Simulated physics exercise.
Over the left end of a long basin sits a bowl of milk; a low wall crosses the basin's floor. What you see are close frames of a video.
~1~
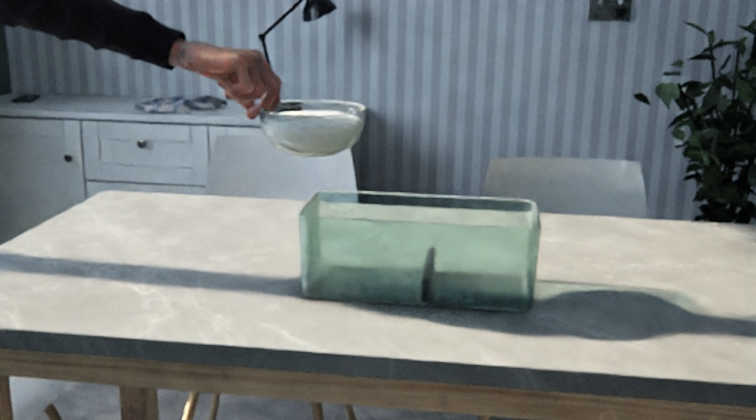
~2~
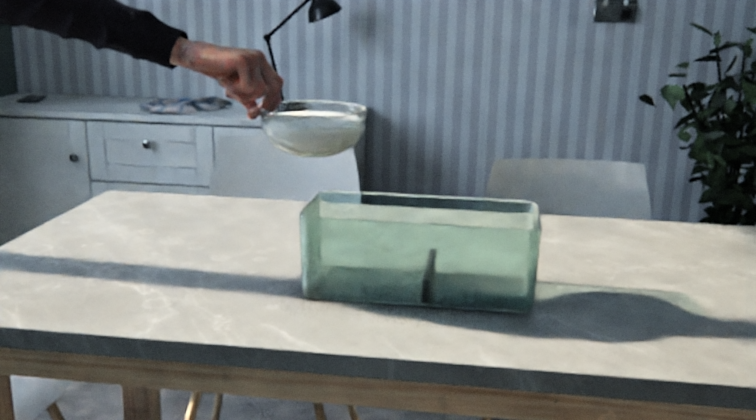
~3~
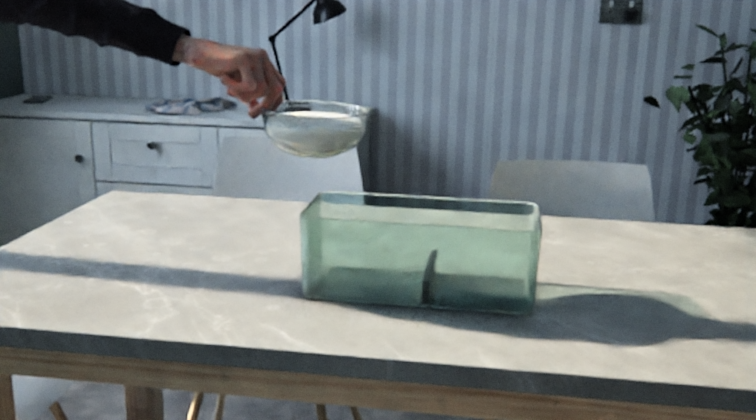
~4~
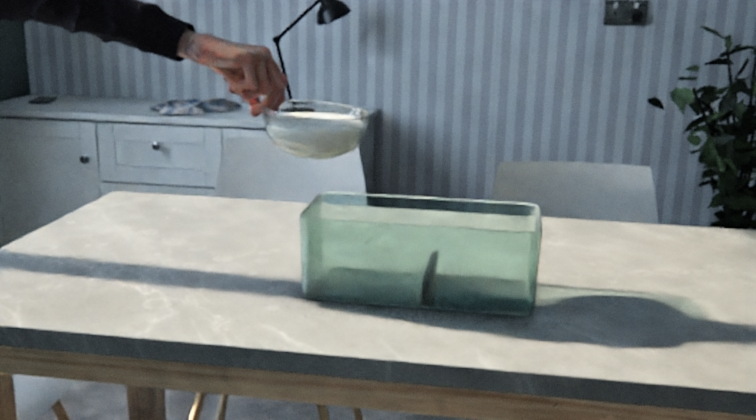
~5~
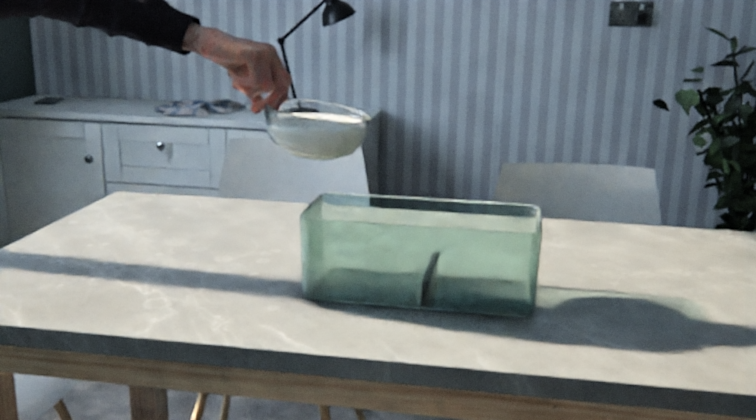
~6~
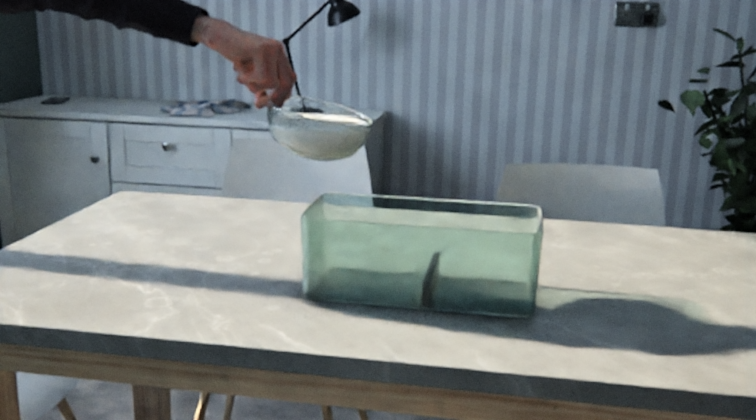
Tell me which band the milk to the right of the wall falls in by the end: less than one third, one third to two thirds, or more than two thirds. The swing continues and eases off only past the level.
The share right of the wall falls short of one third.
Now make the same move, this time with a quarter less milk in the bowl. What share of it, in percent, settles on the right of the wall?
It would be somewhere near 5 %.
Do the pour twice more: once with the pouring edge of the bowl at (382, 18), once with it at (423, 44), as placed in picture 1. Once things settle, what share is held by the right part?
Estimate, first then second: 60 per cent and 85 per cent.
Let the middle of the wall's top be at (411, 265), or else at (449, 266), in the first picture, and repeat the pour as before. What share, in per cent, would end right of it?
Respectively 35 and 10 per cent, approximately.
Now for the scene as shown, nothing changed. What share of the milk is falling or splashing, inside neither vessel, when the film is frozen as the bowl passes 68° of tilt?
It comes to around 30 per cent.
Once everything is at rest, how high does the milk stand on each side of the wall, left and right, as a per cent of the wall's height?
Near 60 in a hundred to the left, 0 to the right.
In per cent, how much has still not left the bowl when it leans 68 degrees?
It still holds around 35 per cent there.
A moment on, the bowl is tipped part way and 37 per cent is still to pour, 31 is left of the wall and 0 right of it.
Next, the bowl is tipped right over and 1 per cent is still to pour, 94 is left of the wall and 3 right of it.
Then the bowl is tipped right over and 0 per cent is still to pour, 95 is left of the wall and 5 right of it.
Later the bowl is tipped right over and 0 per cent is still to pour, 95 is left of the wall and 5 right of it.
Finally, 95 per cent lies left of the wall, 5 right of it and 0 outside.
